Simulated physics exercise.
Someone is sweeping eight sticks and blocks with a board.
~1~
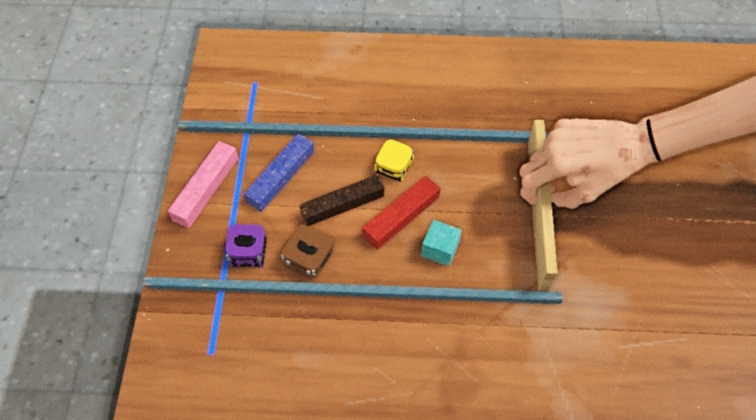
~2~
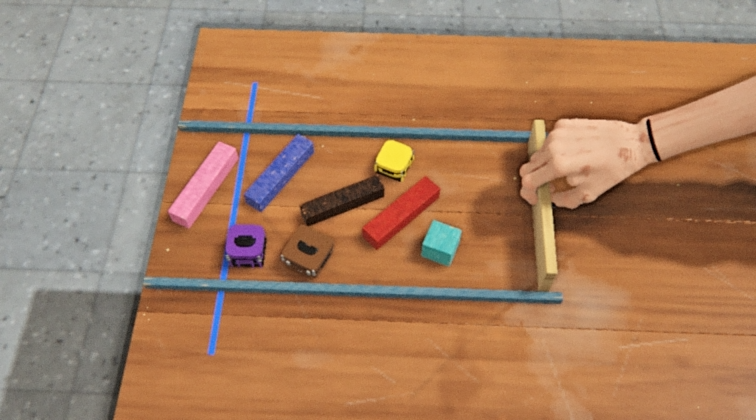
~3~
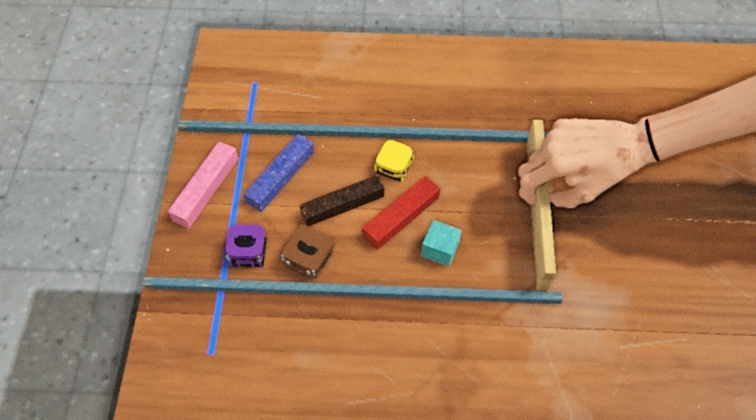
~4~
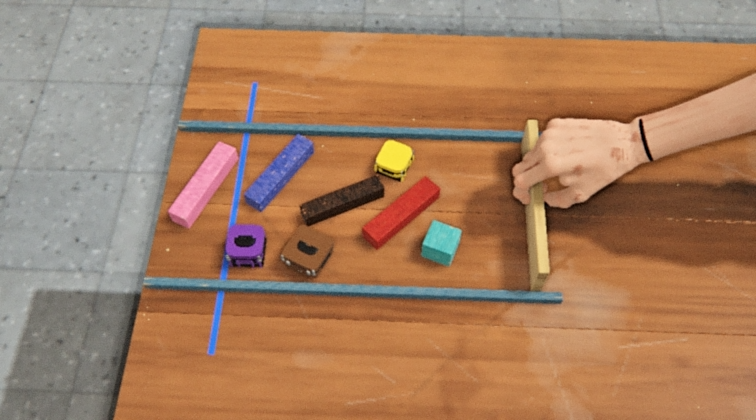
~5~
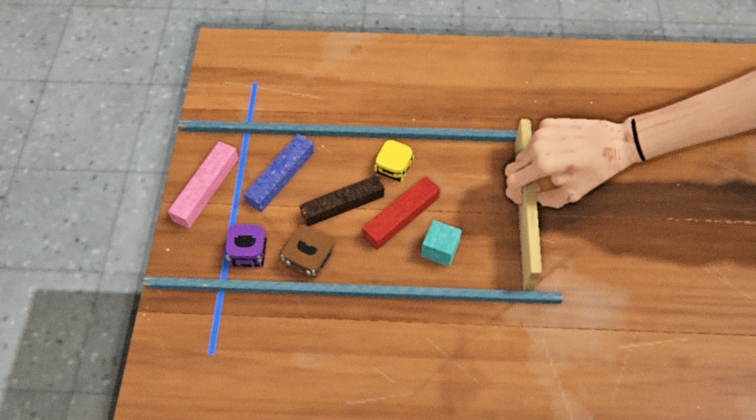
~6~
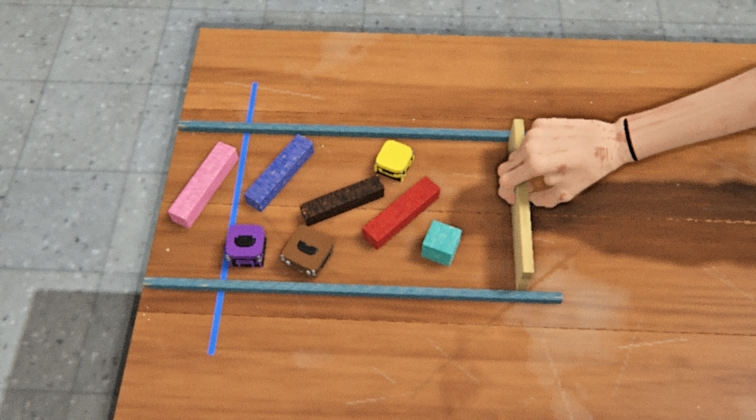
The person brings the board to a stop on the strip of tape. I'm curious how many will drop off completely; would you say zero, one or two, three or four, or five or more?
Most likely, a single one or a pair will tumble down.
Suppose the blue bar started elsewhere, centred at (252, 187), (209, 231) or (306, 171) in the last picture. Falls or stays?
Taking the places in order, it remains aboard, then ends up falling, then remains aboard.
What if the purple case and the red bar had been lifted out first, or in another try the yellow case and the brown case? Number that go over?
0, then 1.
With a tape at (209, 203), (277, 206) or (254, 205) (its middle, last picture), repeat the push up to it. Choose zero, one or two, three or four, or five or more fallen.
In turn: 3 or 4; none at all; none.
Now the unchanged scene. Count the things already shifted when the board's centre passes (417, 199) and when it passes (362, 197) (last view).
First 2, then 5.
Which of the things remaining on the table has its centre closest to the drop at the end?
It's the blue bar that is foremost.
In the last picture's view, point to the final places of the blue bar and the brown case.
The blue bar settles near (187, 163); as for the brown case, near (174, 259).
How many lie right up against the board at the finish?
Tally at the end: 3.
Early on, none off yet; pink bar at rest near (204, 184); purple case at rest near (247, 246); blue bar at rest near (280, 172).
Finally, the number that fall off is one or two; lost, purple case and pink bar.
